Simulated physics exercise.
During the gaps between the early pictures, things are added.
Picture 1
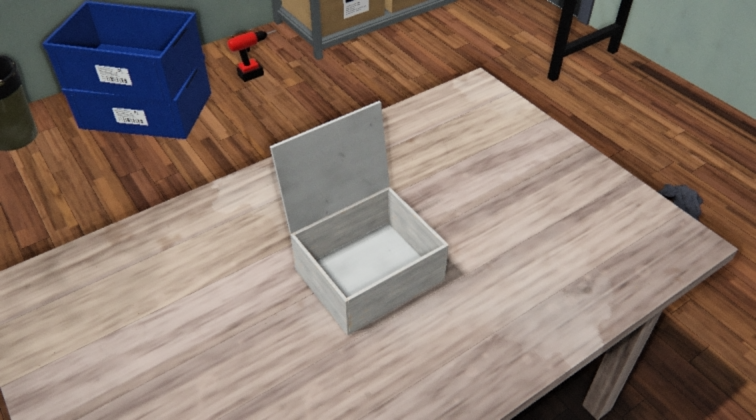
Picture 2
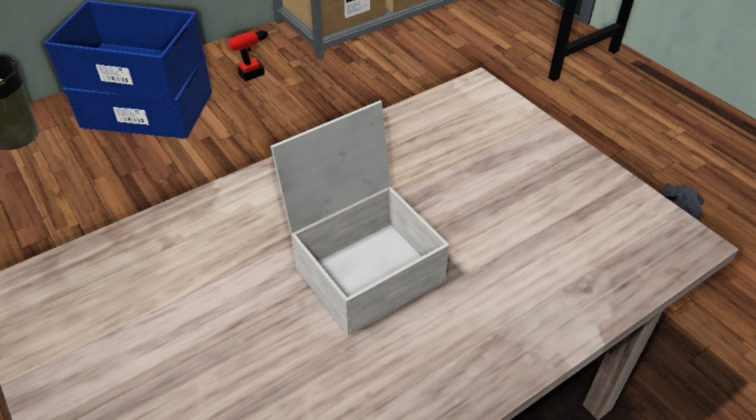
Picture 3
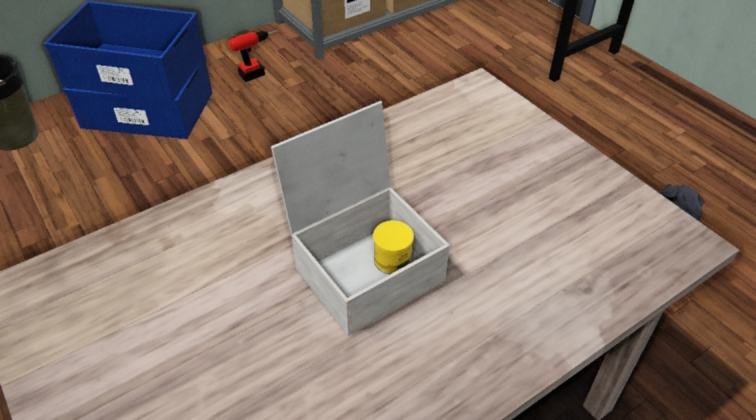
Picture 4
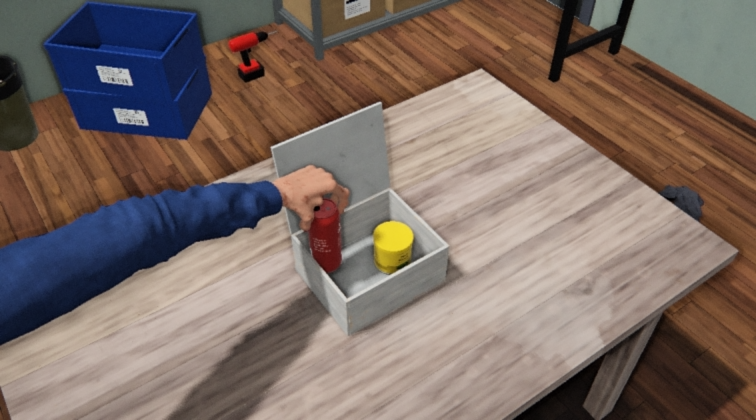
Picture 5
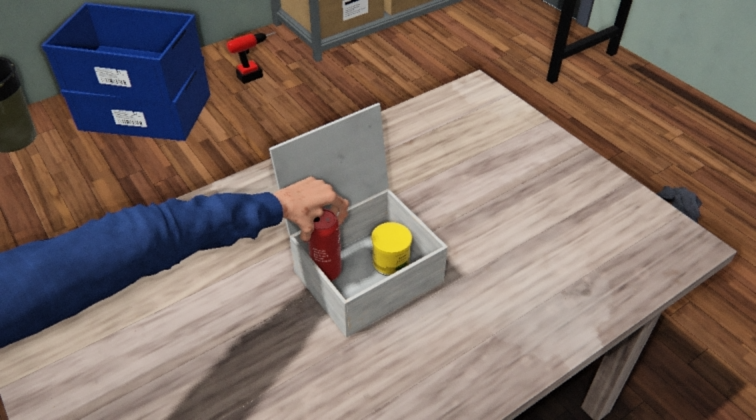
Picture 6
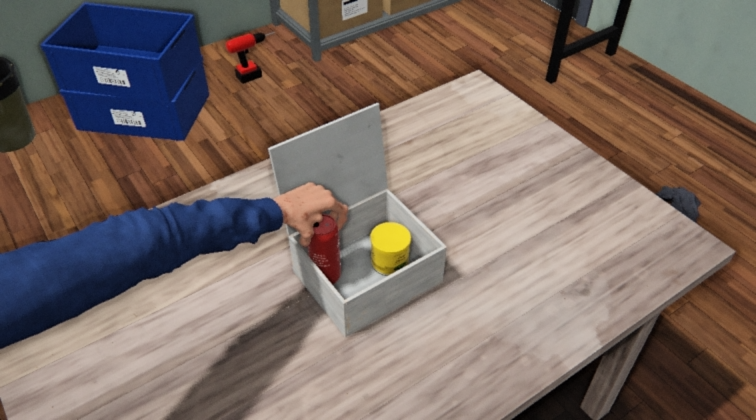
On a wooden table in a workshop, a small grey box stands open and empty, and then a yellow tin is inside it. A blue-sleeved arm reaches in from the left, holding a red can, and lowers it slightly into the box beside the tin.
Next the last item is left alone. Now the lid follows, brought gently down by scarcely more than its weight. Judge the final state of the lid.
The lid is not fully down.
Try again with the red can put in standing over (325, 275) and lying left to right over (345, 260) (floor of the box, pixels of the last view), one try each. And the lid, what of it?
The lid is blocked with the first placement and settles down with the second.
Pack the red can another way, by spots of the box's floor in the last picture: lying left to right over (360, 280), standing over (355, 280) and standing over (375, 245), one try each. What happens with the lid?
Try 1: Lid goes down; try 2: Lid stays raised; try 3: Lid stays raised.
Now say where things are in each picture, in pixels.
In the first frame, the last thing is not in view yet.
In the second frame, the last thing is not in view yet.
In the third frame, the last thing is not in view yet; yellow tin (393, 248).
In the fourth frame, still above its spot; red can (325, 237); yellow tin (393, 248).
In the fifth frame, still above its spot; red can (325, 247); yellow tin (391, 250).
In the sixth frame, in place under the hand; red can (324, 252); yellow tin (390, 250).
Then, 1.20 s later than the last frame, lid starting down.
Then, 1.60 s later than the last frame, lid 59° above the rim; red can tilted by 4° near (326, 253).
Then, 1.80 s later than the last frame, lid 38° above the rim; red can tilted by 21° near (332, 260).
Then, 1.90 s later than the last frame, lid 25° above the rim; red can tilted by 38° near (339, 269).
When it is over, lid 19° above the rim; lying over in the box, red can; yellow tin as before. End places, in pixels of the last picture, red can near (342, 274).
